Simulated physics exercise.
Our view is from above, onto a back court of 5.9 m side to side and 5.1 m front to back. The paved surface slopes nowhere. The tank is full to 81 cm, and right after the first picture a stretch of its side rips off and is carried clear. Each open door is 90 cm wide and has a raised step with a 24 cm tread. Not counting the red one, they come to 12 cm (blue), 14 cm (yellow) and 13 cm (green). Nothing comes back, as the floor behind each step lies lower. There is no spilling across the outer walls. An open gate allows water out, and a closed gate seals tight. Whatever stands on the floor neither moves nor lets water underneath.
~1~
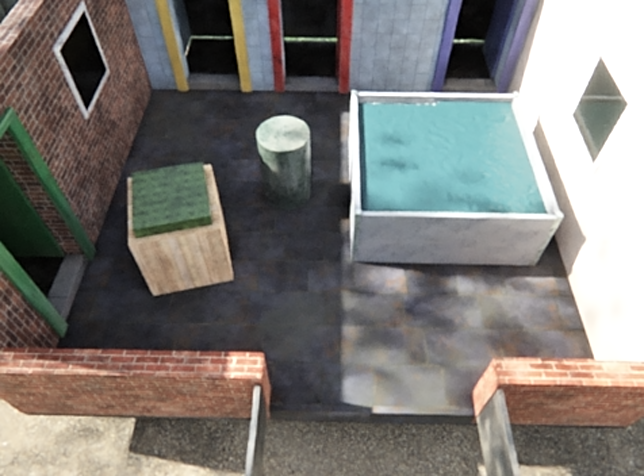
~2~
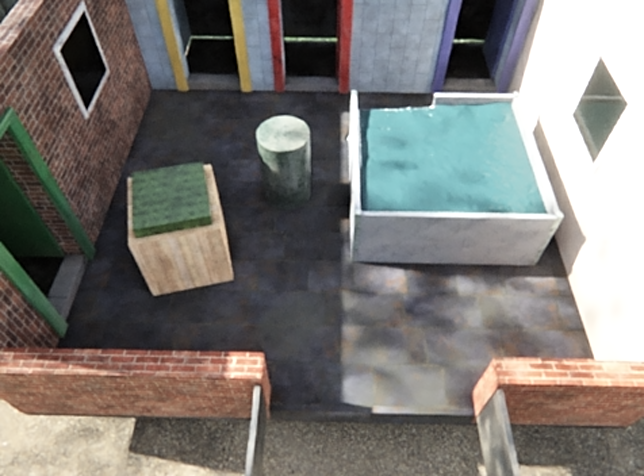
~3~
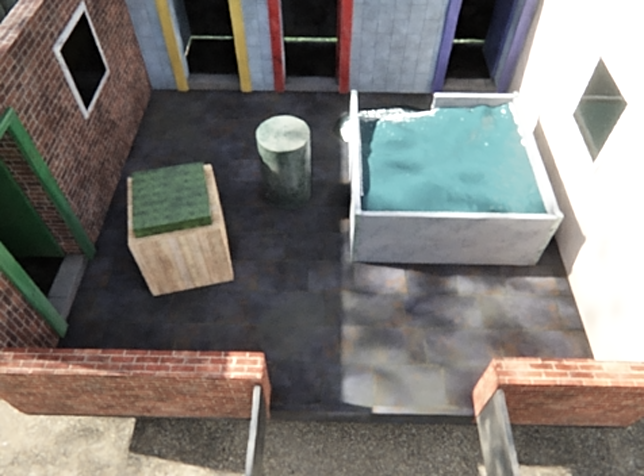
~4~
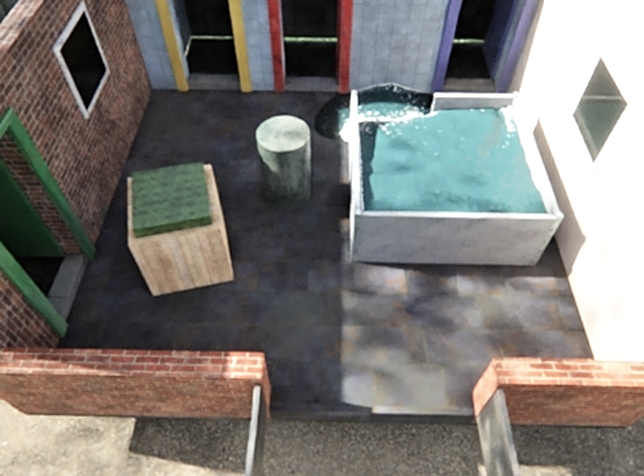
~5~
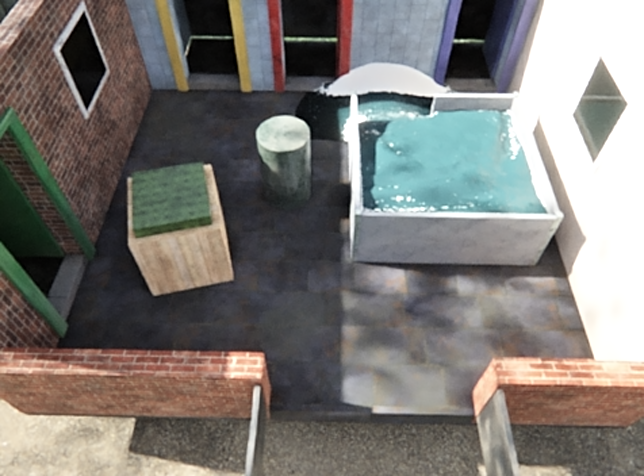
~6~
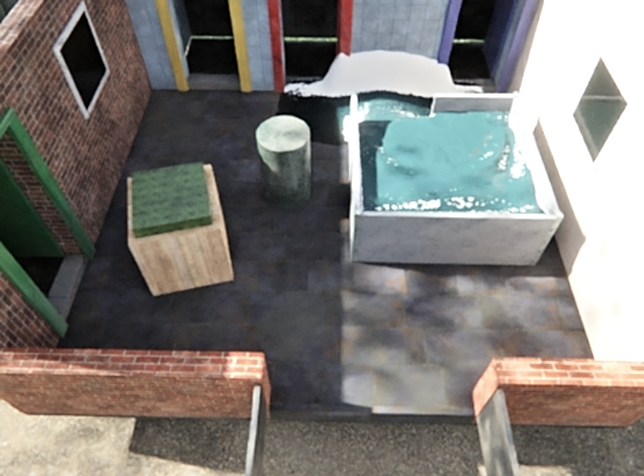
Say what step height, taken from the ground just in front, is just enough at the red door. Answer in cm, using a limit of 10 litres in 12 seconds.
I would put it at 35 cm.
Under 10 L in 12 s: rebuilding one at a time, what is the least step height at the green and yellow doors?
You'd want some 9.5 cm at green and some 16 cm at yellow.
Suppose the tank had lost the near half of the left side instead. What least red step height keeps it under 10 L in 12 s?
Then 14.5 cm.
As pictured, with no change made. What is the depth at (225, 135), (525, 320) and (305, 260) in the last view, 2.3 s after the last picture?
In that order: 4, 2 and 0 cm.
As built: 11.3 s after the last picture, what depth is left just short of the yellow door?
11.5 cm.
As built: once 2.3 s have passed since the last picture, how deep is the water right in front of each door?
Door by door in centimetres - blue 22, red 20, yellow 9, green 4.
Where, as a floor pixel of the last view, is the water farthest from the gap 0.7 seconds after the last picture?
In the last picture, around (175, 91).
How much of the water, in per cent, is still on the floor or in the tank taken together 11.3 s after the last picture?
Around 78 percent is still there.
Then, 0.7 s after the last picture water covers 25 % of the floor, deepest (60 cm) near (381, 101); 30 cm at the red door, 35 litres in over its 11 cm step.
Then, 2.3 s after the last picture water covers 50 % of the floor, deepest (36 cm) near (501, 96); 20 cm at the red door, 160 litres in over its 11 cm step.
Then, 11.3 s after the last picture water covers 95 % of the floor, deepest (15 cm) near (590, 377); 11 cm at the red door, 244 litres in over its 11 cm step.
At the red door as built, the water peaked near 30 cm, 0.7 s after the last picture.
Run again over the same 12 s with other heights there, 21 litres in over 30.5 cm, 2 litres over 41 cm. The limit of 10 litres is kept from about 35 cm up.
